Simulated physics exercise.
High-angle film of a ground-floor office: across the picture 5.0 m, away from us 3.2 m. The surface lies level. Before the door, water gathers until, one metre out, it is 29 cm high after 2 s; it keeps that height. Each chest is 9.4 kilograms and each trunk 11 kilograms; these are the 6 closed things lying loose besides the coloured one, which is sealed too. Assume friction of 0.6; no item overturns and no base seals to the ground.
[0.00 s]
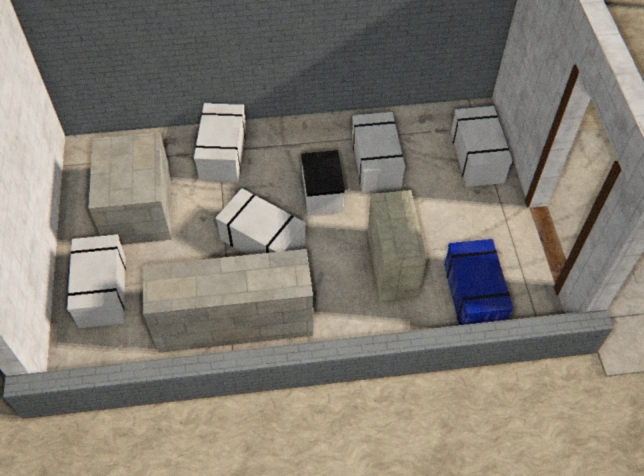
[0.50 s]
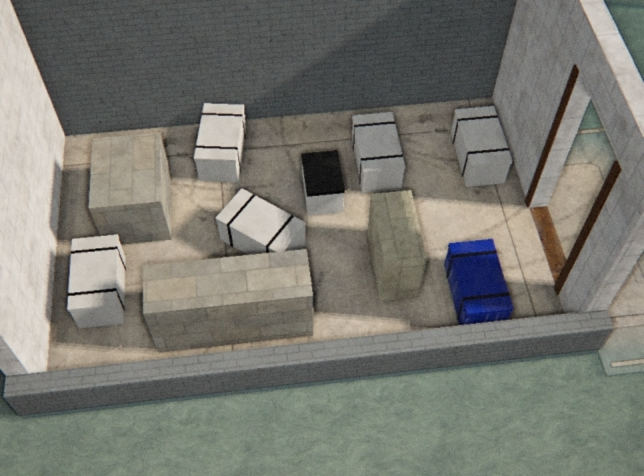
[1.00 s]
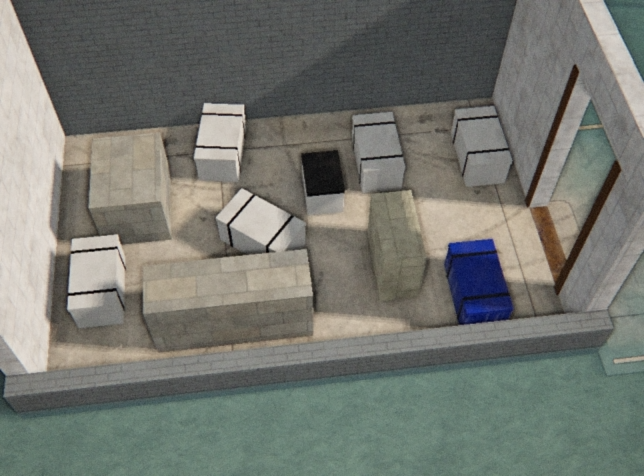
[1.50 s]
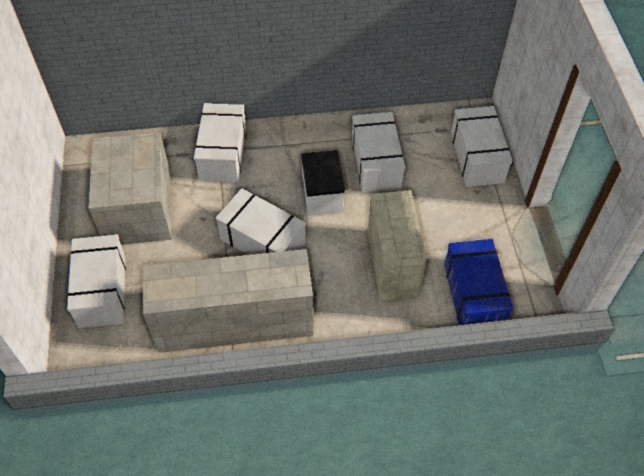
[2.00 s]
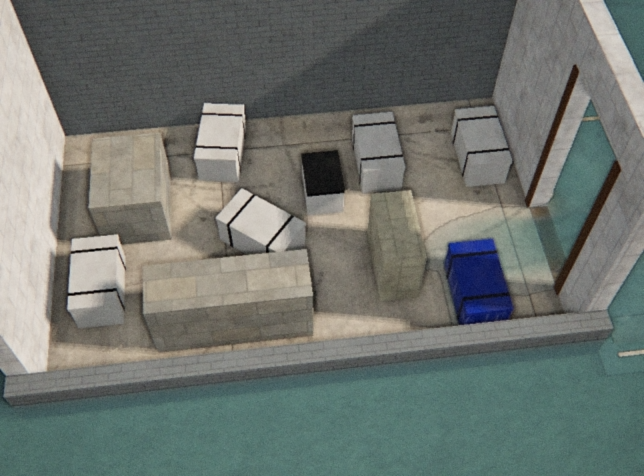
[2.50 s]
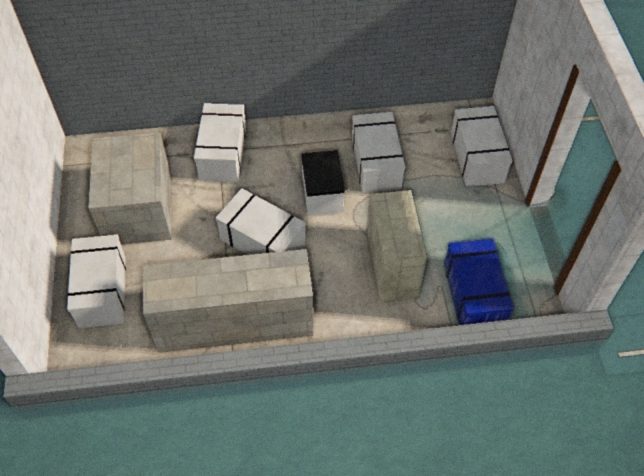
In a walled room seen from above, greenish water spread over the ground outside, then crept in through the right-hand doorway and around the blue trunk, while the trunk and pale boxes stayed put.
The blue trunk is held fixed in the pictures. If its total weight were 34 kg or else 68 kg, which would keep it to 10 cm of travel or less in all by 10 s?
Winning option: None.
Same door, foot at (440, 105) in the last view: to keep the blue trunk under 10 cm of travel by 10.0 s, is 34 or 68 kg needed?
Both fall short.
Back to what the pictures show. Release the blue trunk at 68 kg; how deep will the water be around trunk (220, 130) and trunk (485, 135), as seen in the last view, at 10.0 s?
Close to 19 and 11 centimetres.
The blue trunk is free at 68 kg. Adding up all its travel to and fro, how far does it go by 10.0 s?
It covers some 40 cm altogether.
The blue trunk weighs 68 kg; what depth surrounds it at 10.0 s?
Close to 18 cm deep.
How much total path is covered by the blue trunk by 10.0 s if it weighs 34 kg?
40 cm, roughly.
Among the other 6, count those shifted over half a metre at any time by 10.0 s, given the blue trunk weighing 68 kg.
Tally: 5.
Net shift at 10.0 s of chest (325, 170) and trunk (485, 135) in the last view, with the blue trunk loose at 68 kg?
They sit 60 cm and 50 cm away, in the order given.
After 3.5 s the blue trunk would be 36 cm from its start with 34 kg and 28 cm from its start with 68 kg; 16 cm of water round it then.
After 4.5 s the blue trunk would be 36 cm from its start with 34 kg and 36 cm from its start with 68 kg; 13 cm of water round it then.
After 7.0 s the blue trunk would be 36 cm from its start with 34 kg and 38 cm from its start with 68 kg; 14 cm of water round it then.
After 10.0 s the blue trunk would be 36 cm from its start with 34 kg and 38 cm from its start with 68 kg; 18 cm of water round it then.
